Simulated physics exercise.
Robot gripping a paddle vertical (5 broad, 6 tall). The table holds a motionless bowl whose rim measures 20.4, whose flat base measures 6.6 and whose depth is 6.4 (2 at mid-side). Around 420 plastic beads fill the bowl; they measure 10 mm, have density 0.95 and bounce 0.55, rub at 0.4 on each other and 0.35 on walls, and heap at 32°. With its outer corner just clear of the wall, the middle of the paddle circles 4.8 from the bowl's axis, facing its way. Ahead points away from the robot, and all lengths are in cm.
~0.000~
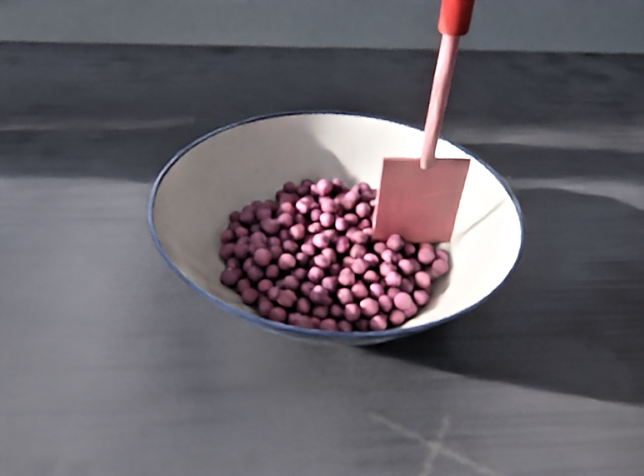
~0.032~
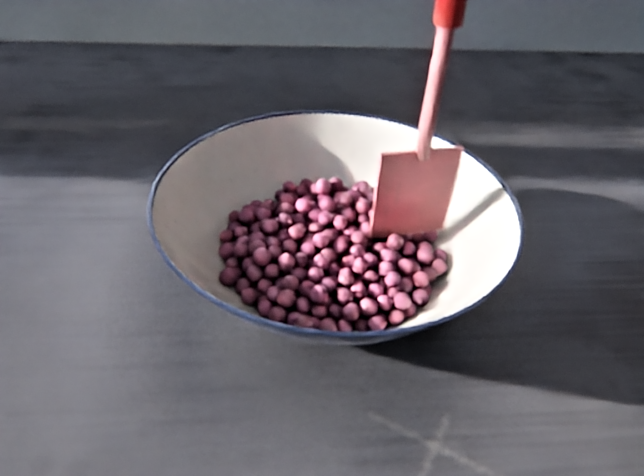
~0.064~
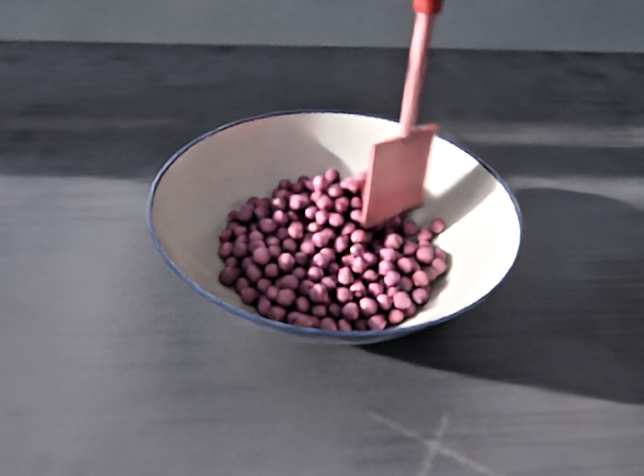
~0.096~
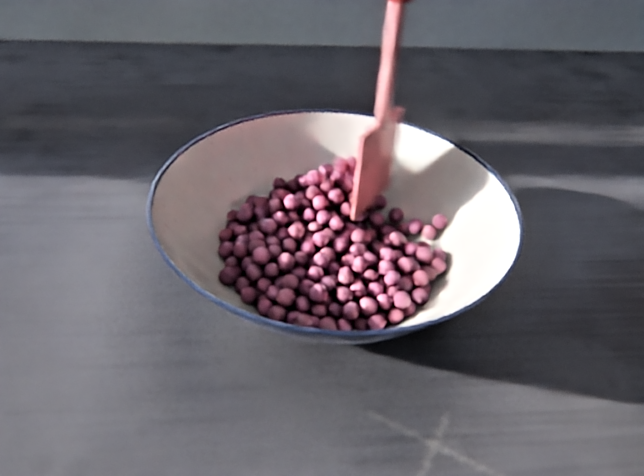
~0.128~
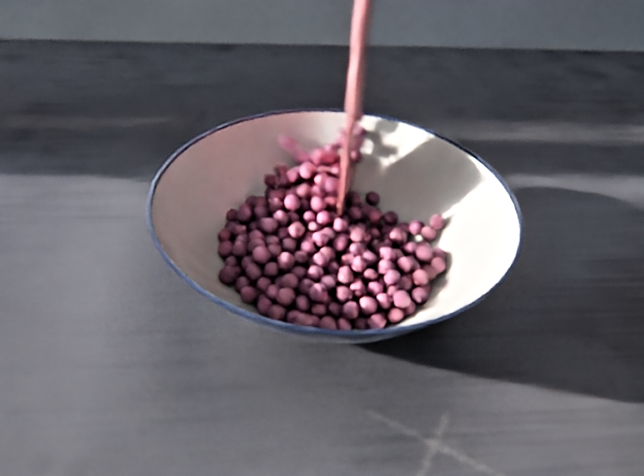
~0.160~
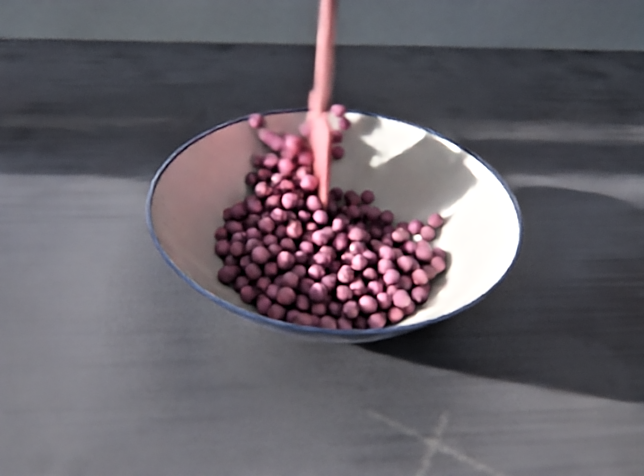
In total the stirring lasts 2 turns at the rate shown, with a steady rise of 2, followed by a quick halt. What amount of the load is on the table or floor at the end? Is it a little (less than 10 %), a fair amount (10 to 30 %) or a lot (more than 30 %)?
A little, less than 10 %.
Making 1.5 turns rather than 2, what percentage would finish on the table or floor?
Close to 5 in a hundred.
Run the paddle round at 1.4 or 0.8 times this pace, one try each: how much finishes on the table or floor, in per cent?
I'd expect about 15 per cent, then about 0 per cent.
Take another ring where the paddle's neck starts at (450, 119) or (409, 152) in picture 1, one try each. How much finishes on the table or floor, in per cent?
First try about 0 per cent, second try about 5 per cent.
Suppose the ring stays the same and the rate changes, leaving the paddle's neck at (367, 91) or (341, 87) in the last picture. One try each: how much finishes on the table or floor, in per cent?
Near 0 in a hundred for the first and near 0 in a hundred for the second.
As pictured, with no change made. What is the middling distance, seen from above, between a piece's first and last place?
Roughly 1 cm.
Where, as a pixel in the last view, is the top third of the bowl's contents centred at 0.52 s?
I'd point to somewhere close to (376, 263).
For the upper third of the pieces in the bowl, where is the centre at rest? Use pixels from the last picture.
About (351, 260).
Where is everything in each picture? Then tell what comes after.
The first frame shows paddle neck at (432, 134), 0° round; upper third of the load around (330, 239), from x 230 to 440, top at y 185; 423 in the bowl.
The second frame shows paddle neck at (427, 126), 9° round; upper third of the load around (328, 237), from x 225 to 440, top at y 185.
The third frame shows paddle neck at (410, 110), 30° round; upper third of the load around (328, 230), from x 225 to 440, top at y 170.
The fourth frame shows paddle neck at (385, 98), 52° round; upper third of the load around (328, 231), from x 225 to 440, top at y 130.
The fifth frame shows paddle neck at (355, 89), 74° round; upper third of the load around (318, 226), from x 225 to 440, top at y 115.
The sixth frame shows paddle neck at (324, 86), 96° round; upper third of the load around (299, 226), from x 220 to 440, top at y 110; 423 in the bowl.
By 0.52 s, 340° round, highest piece 8 above the table; 407 in the bowl, 12 on the table or floor, 4 in flight or on the tool.
By 0.87 s, 224° round, highest piece 5 above the table; 405 in the bowl, 18 on the table or floor.
By 1.25 s, 0° round, highest piece 5 above the table; 405 in the bowl, 18 on the table or floor.
By 1.95 s, 0° round, highest piece 5 above the table; 405 in the bowl, 18 on the table or floor.
Final count, 405 in the bowl, 18 on the table or floor. That is 4 % on the table or floor.
